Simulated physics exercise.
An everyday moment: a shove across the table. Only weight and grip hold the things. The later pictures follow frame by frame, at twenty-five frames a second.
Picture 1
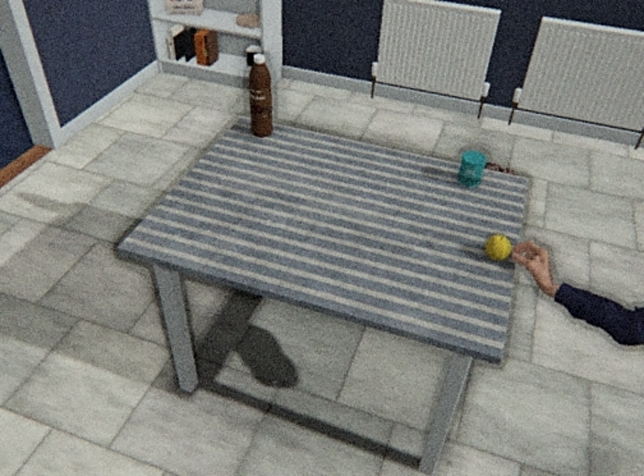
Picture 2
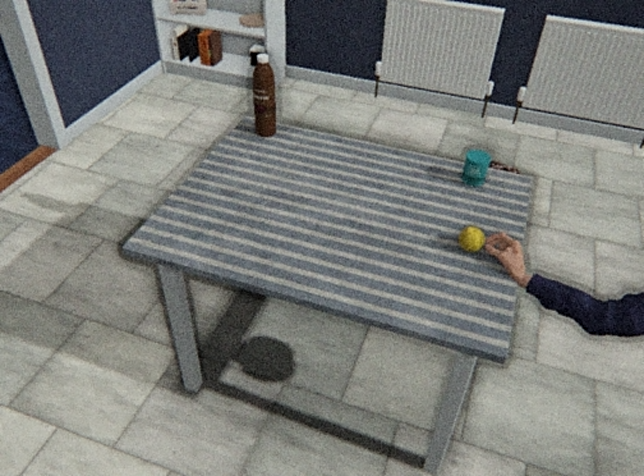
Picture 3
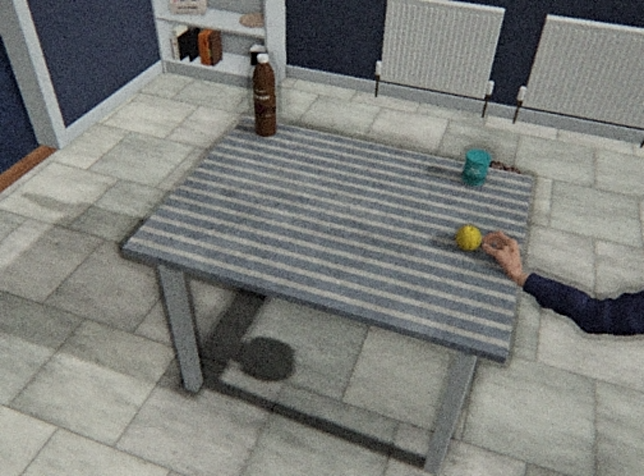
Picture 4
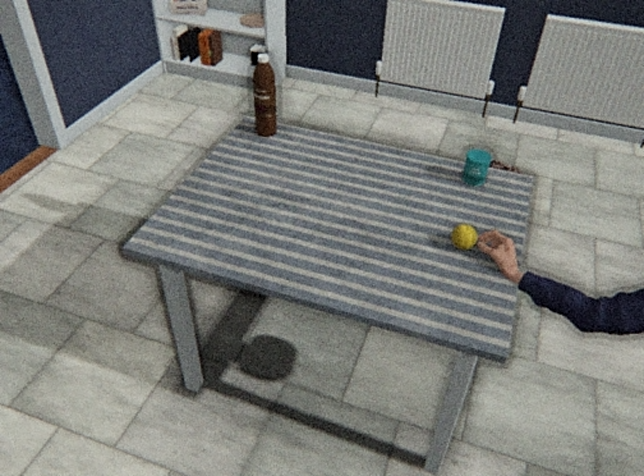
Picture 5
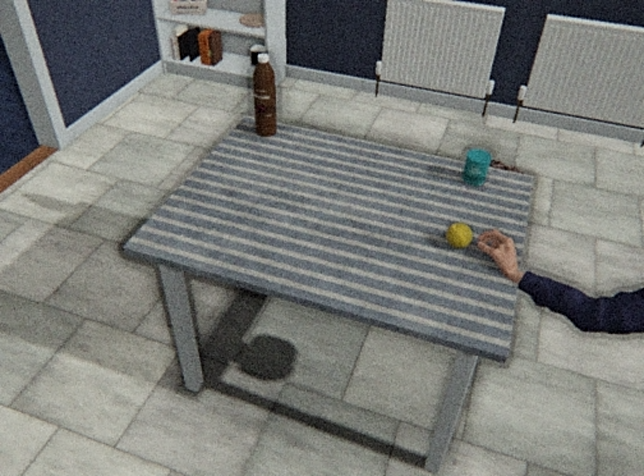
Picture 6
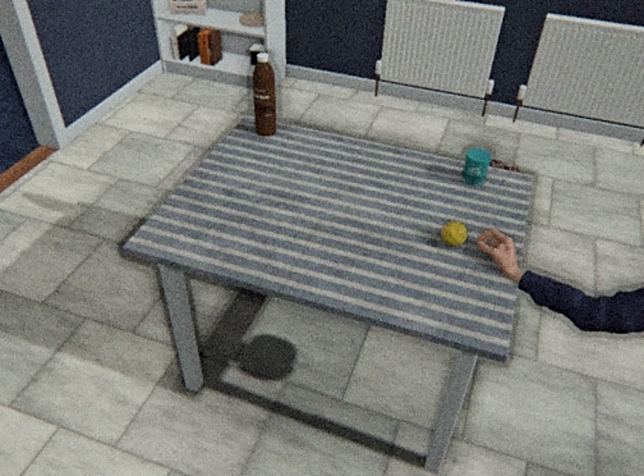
A hand in a dark sleeve pushed a yellow apple a short way left across a striped table, then stayed nearly still as the apple edged slightly farther left, away from the fingers.
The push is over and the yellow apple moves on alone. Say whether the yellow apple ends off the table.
The yellow apple stays on the table.
Then, 0.20 s past the last view, yellow apple displaced about its own width near (431, 228).
Then, 0.40 s past the last view, yellow apple displaced well along near (412, 224).
Then, 0.60 s past the last view, yellow apple displaced well along near (396, 220).
Then, 1.00 s past the last view, yellow apple displaced well along near (375, 215).
Finally, moved from the start, yellow apple. Final places as the last picture's camera would see them, yellow apple near (366, 213).
